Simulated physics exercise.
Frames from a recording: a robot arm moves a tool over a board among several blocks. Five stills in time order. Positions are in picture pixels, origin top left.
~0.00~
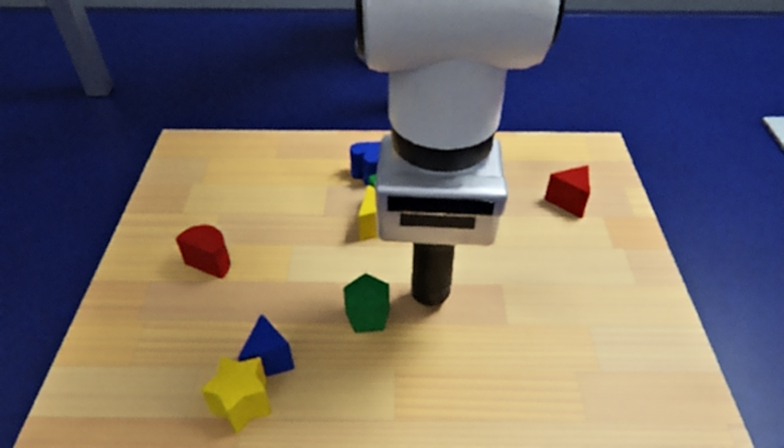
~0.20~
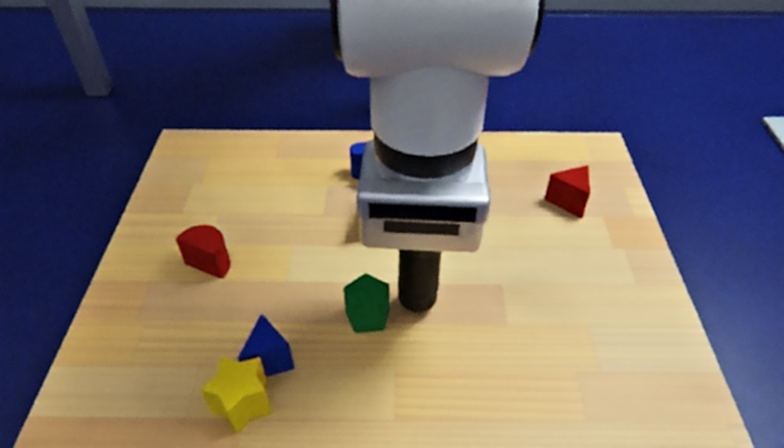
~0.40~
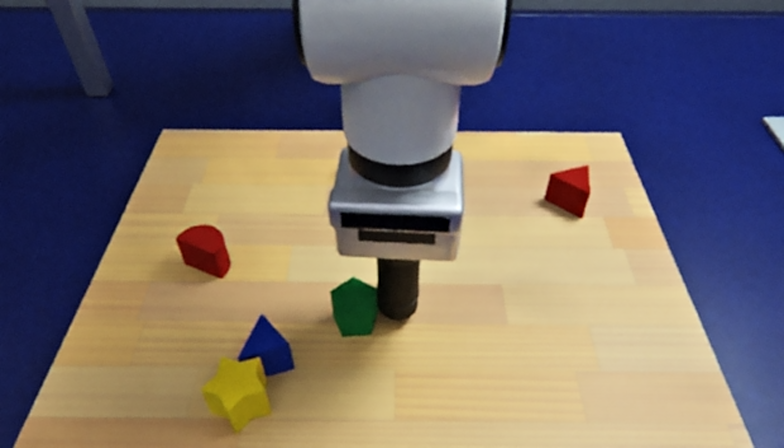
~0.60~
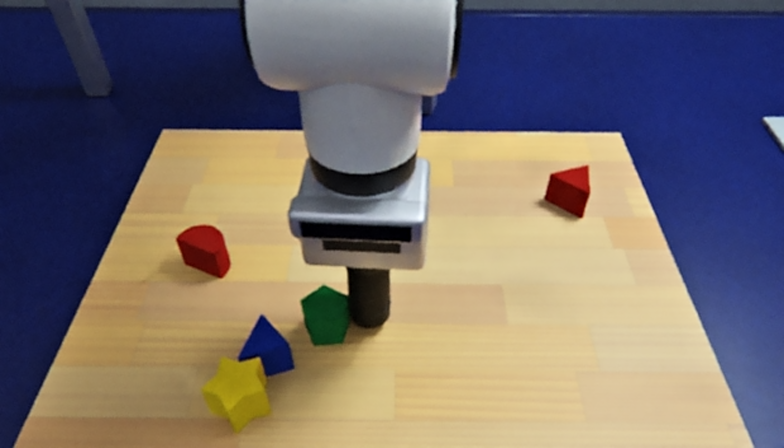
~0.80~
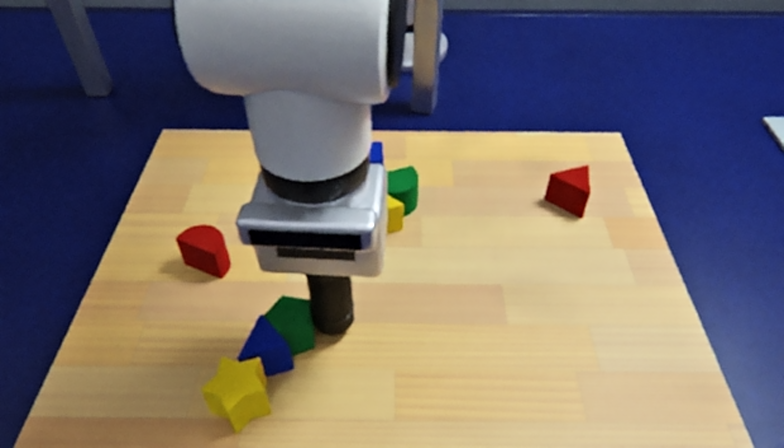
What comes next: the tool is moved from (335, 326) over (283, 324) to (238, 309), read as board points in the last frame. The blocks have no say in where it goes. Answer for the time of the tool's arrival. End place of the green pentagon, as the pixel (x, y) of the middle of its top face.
The centre of its top face lies at (207, 316).
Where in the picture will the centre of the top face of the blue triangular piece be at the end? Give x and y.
Final place: (215, 349).
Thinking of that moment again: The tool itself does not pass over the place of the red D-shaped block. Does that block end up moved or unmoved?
By the last moment, the red D-shaped block will still be in its place.
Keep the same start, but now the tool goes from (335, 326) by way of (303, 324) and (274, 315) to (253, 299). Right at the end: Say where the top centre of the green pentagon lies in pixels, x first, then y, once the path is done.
Answer: (228, 311).
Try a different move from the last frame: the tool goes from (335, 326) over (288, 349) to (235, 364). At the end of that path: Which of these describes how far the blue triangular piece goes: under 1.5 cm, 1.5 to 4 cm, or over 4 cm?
It goes beyond 4 cm.
The first path, step by step. Halfway along, tool at (280, 317); yellow star-shaped block at (224, 391), turned 35° anticlockwise; blue triangular piece at (223, 349), turned 30° anticlockwise; green pentagon at (236, 317), turned 30° anticlockwise.
At the end, tool at (236, 302); red D-shaped block still; yellow star-shaped block at (224, 392), turned 35° anticlockwise; blue triangular piece at (215, 349), turned 45° anticlockwise; green pentagon at (207, 316), turned 55° anticlockwise.
